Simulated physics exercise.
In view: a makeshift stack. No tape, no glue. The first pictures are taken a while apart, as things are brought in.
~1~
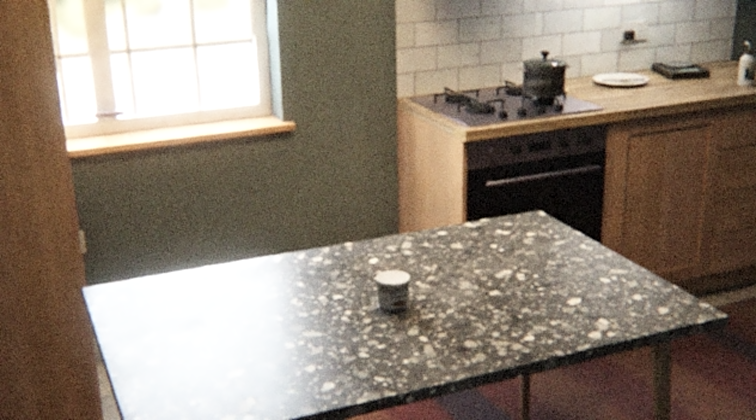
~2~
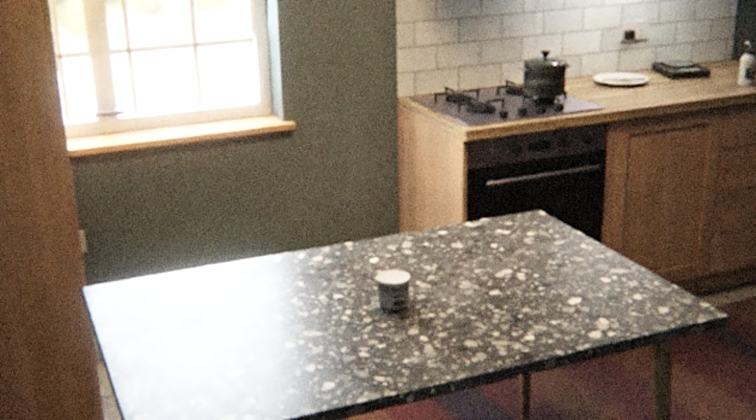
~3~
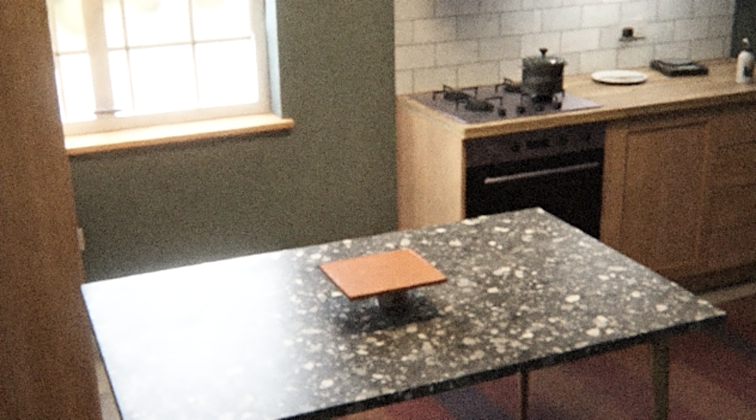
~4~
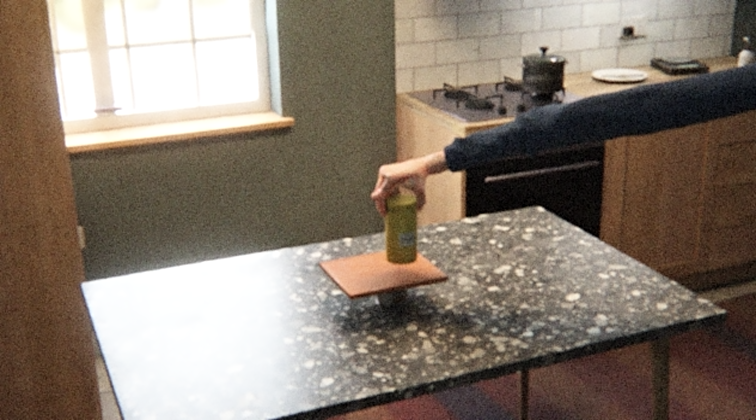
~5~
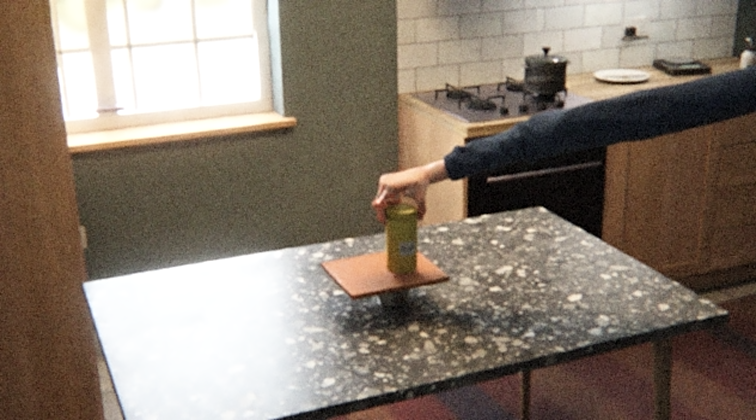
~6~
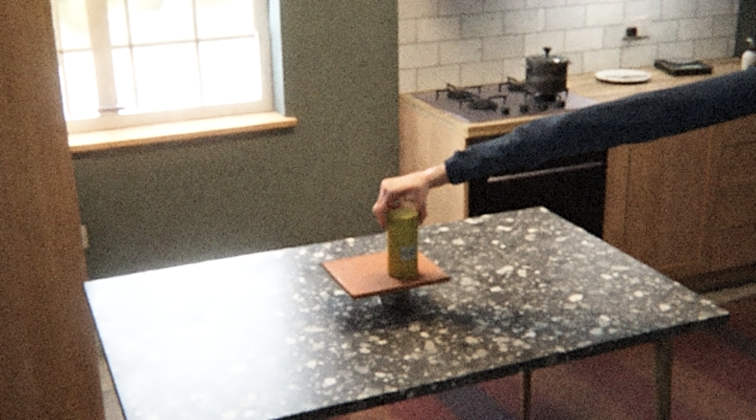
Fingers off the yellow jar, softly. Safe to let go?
Here the stack keeps its balance.
Then, 0.70 s on from there, no change.
Then, 1.70 s on from there, yellow jar resting near (403, 243).
In the end, all 3 unmoved. At the end, from the last picture's camera, yellow jar near (403, 243). The stack holds.
